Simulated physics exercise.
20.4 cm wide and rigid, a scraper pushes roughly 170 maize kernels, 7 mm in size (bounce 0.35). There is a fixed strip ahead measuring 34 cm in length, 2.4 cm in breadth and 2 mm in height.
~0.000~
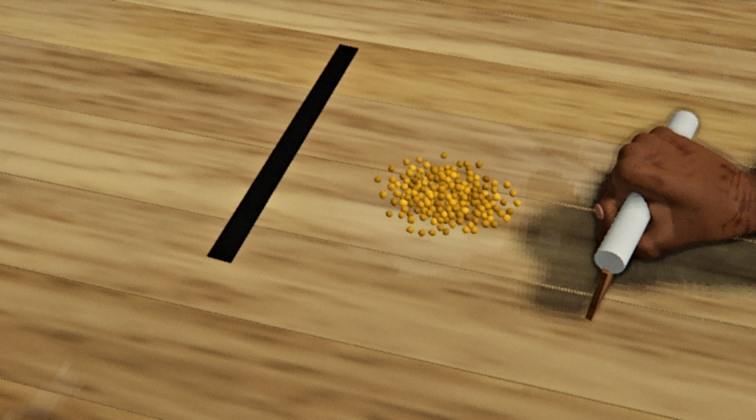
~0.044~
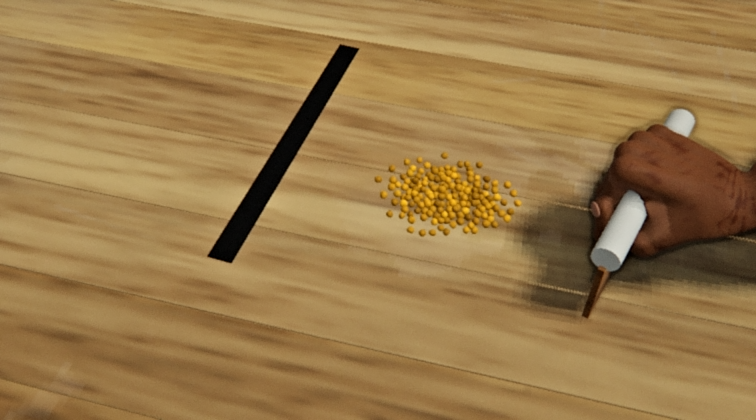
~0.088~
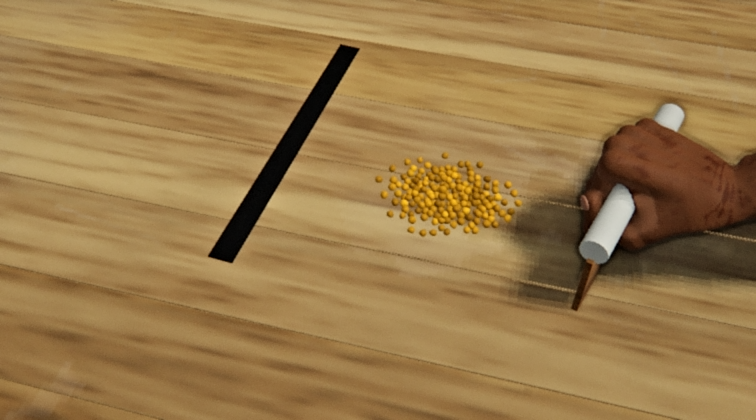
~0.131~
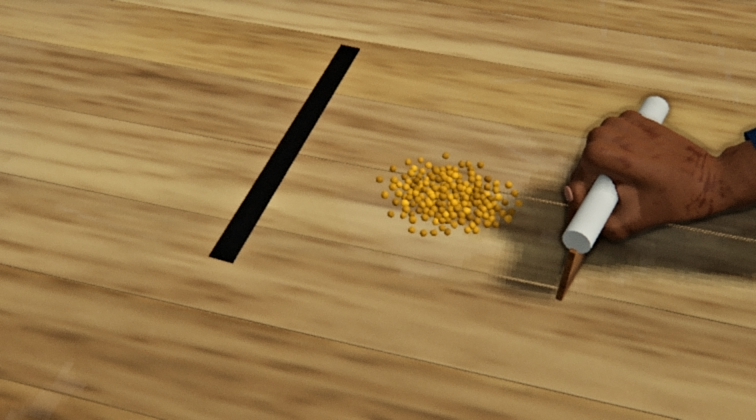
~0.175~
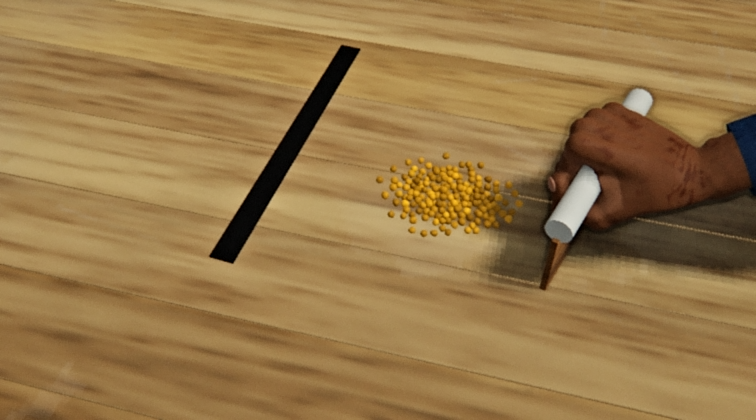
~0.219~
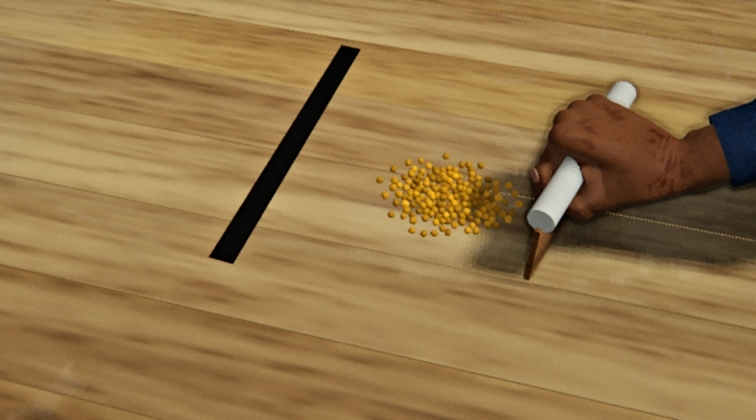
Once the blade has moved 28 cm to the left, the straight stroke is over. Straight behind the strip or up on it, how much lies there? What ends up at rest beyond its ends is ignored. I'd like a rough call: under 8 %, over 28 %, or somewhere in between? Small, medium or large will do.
I would say medium, in between.
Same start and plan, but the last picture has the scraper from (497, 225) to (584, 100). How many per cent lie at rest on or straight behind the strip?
I'd say it's beyond 15.
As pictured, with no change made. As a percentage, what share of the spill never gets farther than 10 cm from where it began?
Roughly 30 %.
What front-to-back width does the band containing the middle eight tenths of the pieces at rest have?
I'd guess some 16 centimetres.
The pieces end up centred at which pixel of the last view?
Check roughly (327, 132) and you'll find the middle.
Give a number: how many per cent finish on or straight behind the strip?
Around 10 percent.
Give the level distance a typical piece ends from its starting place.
16 cm.
After 0.53 s, scraper 19 cm from its start, spill 11 cm wide; elsewhere 100 %.
After 0.85 s, scraper 31 cm from its start, spill 17 cm wide; elsewhere 100 %.
After 1.12 s, scraper 32 cm from its start, spill 18 cm wide; on or straight behind the strip 10 %, elsewhere 90 %.
At rest (1.3 s), on or straight behind the strip 10 %, elsewhere 90 %.
